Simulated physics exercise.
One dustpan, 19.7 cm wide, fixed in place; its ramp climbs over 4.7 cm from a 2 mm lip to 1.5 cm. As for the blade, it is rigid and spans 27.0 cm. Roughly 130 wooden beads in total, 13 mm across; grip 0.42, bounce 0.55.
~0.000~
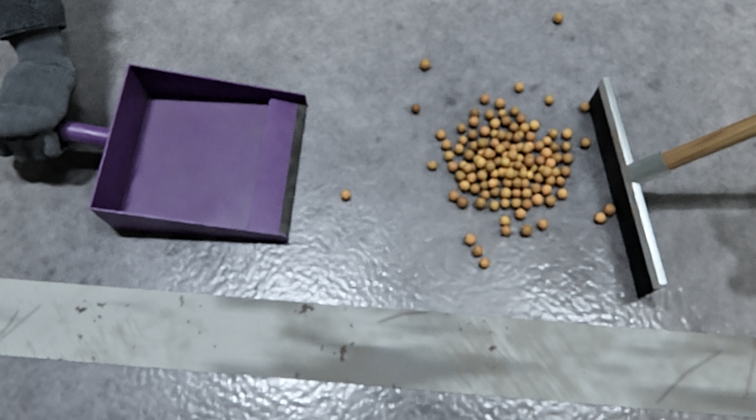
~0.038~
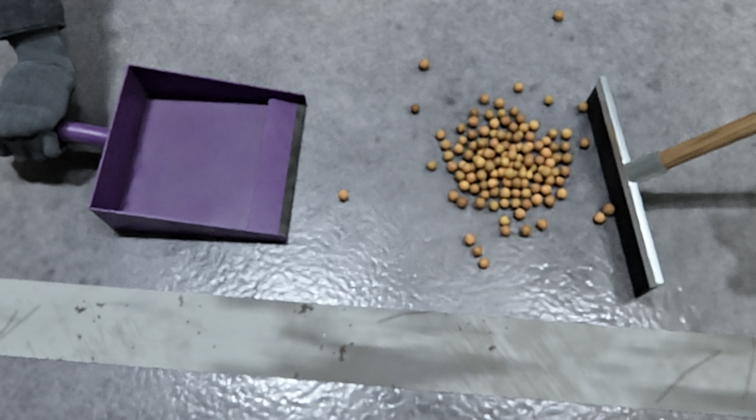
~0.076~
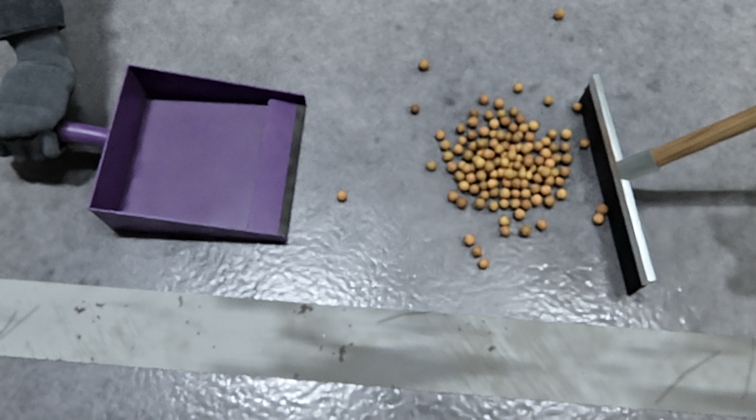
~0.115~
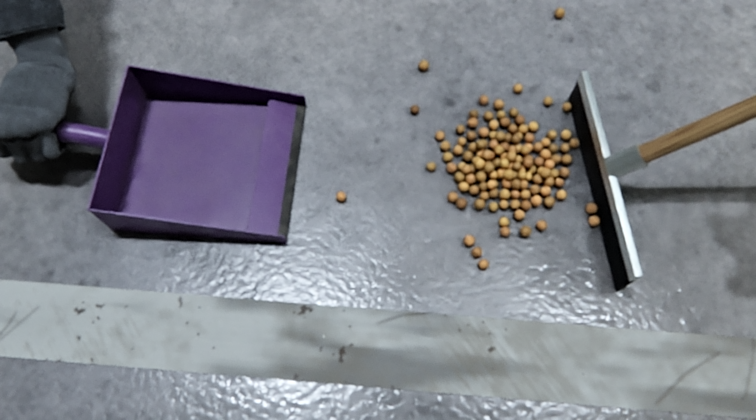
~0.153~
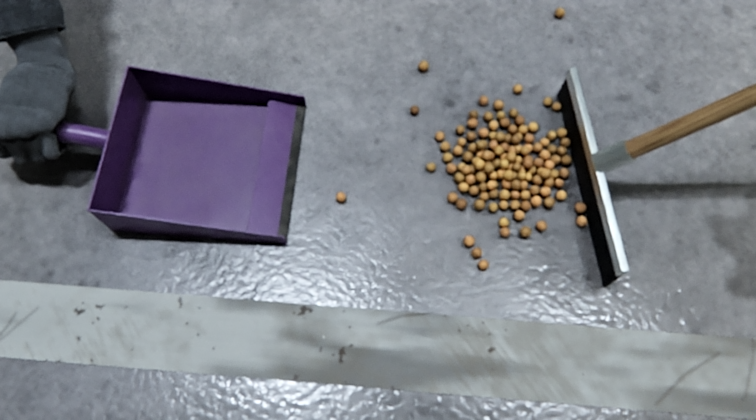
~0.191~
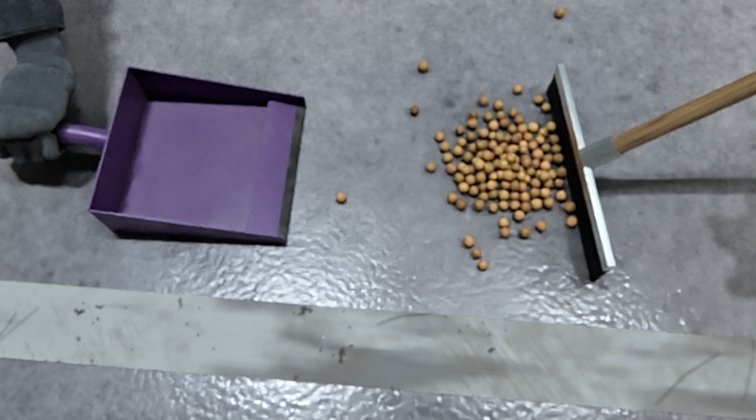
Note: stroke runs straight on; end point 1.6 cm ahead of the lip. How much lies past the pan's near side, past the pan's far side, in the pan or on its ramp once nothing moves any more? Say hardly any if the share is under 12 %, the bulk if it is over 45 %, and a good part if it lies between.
My prediction: Near side: A tiny portion; far side: A sizeable portion; pan: A tiny portion.
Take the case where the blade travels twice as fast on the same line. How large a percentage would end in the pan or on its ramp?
About 10 %.
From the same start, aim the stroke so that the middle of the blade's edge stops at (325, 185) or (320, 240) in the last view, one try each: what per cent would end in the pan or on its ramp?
Roughly 25 % and 20 %.
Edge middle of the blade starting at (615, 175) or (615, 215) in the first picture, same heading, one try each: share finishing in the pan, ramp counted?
Roughly 5 % and 5 %.
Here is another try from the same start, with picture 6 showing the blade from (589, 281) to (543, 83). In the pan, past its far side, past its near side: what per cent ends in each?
You'd see pan at 30, far at 15 and near at 15.
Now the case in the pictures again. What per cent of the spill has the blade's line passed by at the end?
Estimate: Around 20 %.
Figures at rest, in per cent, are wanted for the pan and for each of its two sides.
Near side 5; far side 30; pan 5.
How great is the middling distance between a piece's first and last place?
Around 24 centimetres.
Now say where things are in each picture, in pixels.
Blade from (658, 284) to (604, 84), moved 0.0 cm, 0 of the pieces shifted so far; middle of the pieces at (511, 165); pan at (200, 163), in the first frame.
Blade from (655, 283) to (601, 84), moved 0.3 cm, 1 of the pieces shifted so far; middle of the pieces at (510, 165), in the second frame.
Blade from (647, 280) to (594, 82), moved 1.2 cm, 4 of the pieces shifted so far; middle of the pieces at (510, 165), in the third frame.
Blade from (634, 276) to (583, 79), moved 2.6 cm, 6 of the pieces shifted so far; middle of the pieces at (510, 166), in the fourth frame.
Blade from (621, 271) to (571, 75), moved 4.2 cm, 8 of the pieces shifted so far; middle of the pieces at (510, 167), in the fifth frame.
Blade from (608, 266) to (559, 71), moved 5.7 cm, 23 of the pieces shifted so far; middle of the pieces at (505, 158); pan at (198, 165). Its pace works out near 0.40 m/s, heading 19 degrees away from the viewer's side, in the sixth frame.
Then, at 0.58 s, middle of the blade 21 cm from the lip; 0 % over the lip, far side 20 %, near side 5 %.
Then, at 0.85 s, middle of the blade 10 cm from the lip; 0 % over the lip, far side 25 %, near side 5 %.
After 1.21 s, middle of the blade 4 cm from the lip; 5 % over the lip, far side 30 %, near side 5 %.
By 1.7 s all is still; near side 5 %, far side 30 %, pan 5 %, in front of the lip or behind the blade 60 %.
